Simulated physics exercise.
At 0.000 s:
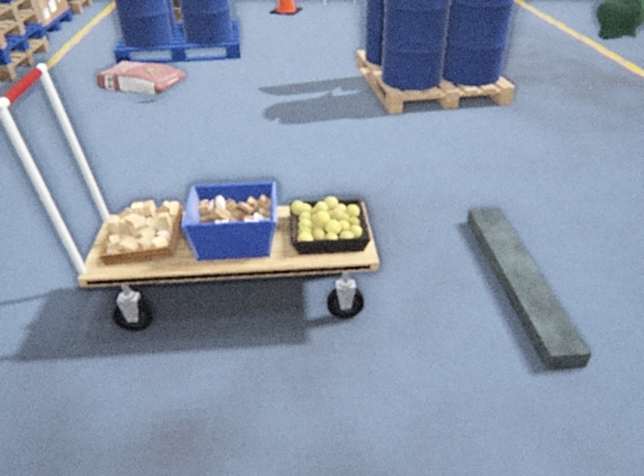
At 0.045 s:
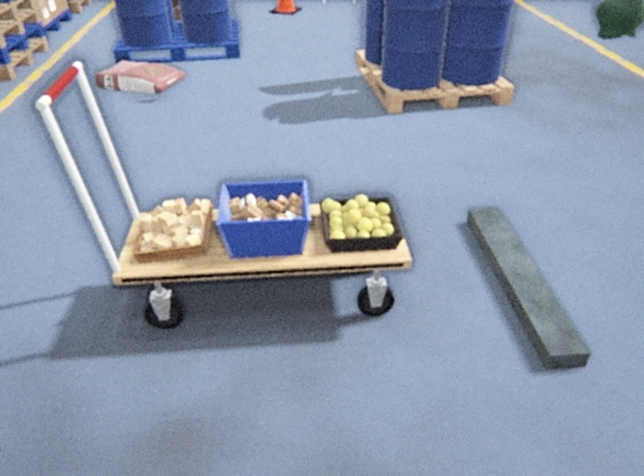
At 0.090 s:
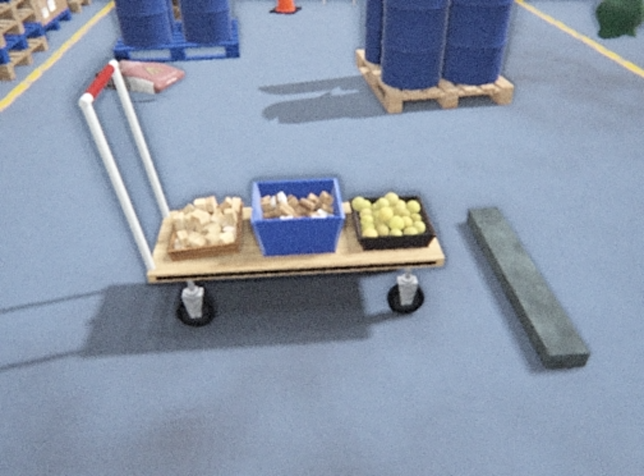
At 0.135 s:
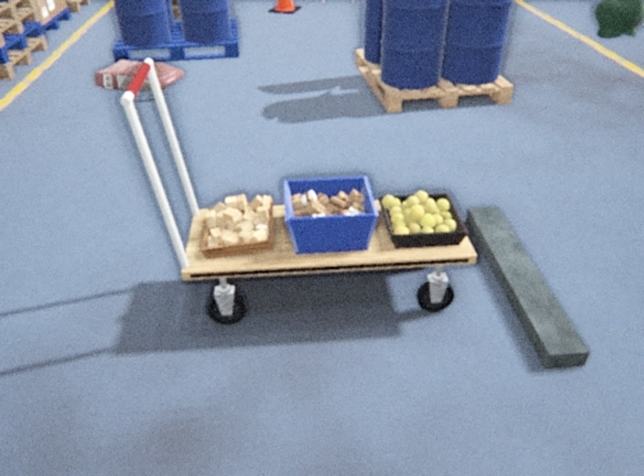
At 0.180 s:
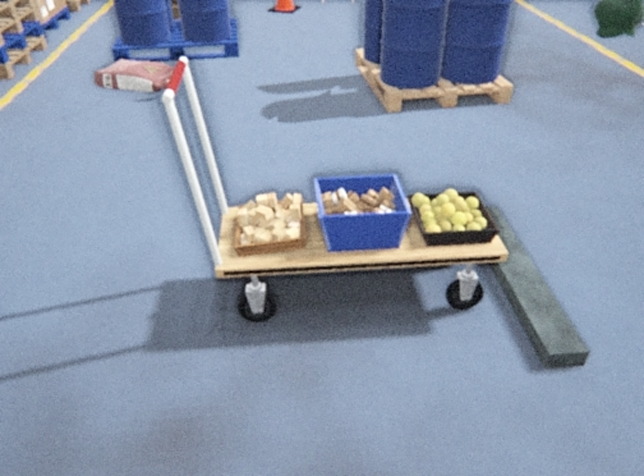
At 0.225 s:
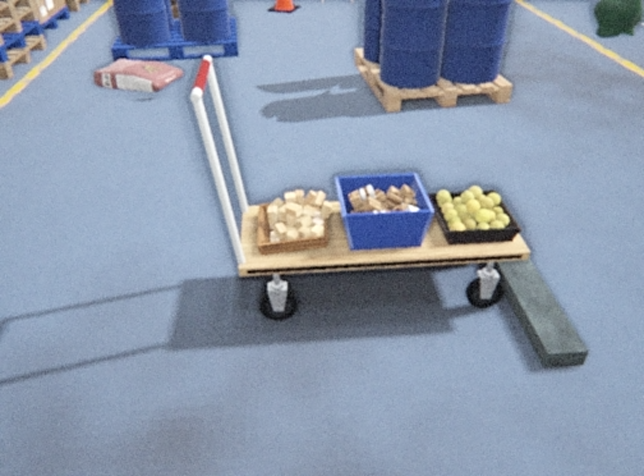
A flat wooden cart with white handle posts and a red grip stands on the blue-grey floor of a warehouse, seen from slightly above by a still camera. It carries a brown basket of pale blocks, a blue bin of small brown and white pieces and a black tray of yellow fruit, with blue drums behind and a dark bar at right. The cart rolls steadily rightward towards the bar, its front end passing in front of it, and moves a little less by the end.
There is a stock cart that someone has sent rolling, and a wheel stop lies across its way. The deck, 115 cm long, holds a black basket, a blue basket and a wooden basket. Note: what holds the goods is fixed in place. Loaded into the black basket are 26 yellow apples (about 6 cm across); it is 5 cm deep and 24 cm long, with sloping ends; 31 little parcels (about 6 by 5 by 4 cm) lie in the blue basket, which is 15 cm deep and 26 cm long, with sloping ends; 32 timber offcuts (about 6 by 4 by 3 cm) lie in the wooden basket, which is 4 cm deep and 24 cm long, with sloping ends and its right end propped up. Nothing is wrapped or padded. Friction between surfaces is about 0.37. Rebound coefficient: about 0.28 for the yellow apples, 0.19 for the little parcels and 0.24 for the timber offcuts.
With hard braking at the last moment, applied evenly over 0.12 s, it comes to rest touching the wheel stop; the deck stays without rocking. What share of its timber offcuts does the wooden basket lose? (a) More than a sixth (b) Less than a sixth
More than a sixth (a).
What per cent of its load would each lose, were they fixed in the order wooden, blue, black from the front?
In that arrangement the black basket sheds 30 per cent of its load, the blue basket 0 per cent, and the wooden basket 30 per cent.
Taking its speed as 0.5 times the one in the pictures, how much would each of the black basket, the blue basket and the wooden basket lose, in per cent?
Then the black basket sheds 0 per cent, the blue basket 0 per cent, and the wooden basket 0 per cent.
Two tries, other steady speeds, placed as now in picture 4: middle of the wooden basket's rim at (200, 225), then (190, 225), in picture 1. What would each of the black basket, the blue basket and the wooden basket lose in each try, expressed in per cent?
Black basket 0 and 0, blue basket 0 and 0, wooden basket 0 and 0 per cent.
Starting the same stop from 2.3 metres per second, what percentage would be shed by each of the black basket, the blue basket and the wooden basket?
Black basket 20 %, blue basket 0 %, wooden basket 20 %.
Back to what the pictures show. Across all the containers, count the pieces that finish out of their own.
I'd put it near 16.
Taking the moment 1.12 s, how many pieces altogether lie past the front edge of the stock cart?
Around 8.
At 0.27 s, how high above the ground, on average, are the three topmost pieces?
48 cm.
After 0.27 s, black basket 26 in, 0 out, blue basket 31 in, 0 out and wooden basket 31 in, 1 out.
After 0.39 s, black basket 21 in, 5 out, blue basket 31 in, 0 out and wooden basket 24 in, 8 out.
After 0.62 s, black basket 18 in, 8 out, blue basket 31 in, 0 out and wooden basket 23 in, 9 out.
Outcome (at 1.12 s), black basket 18 in, 8 out, blue basket 31 in, 0 out and wooden basket 23 in, 9 out. Asked share, 9 of 32, 28 per cent.
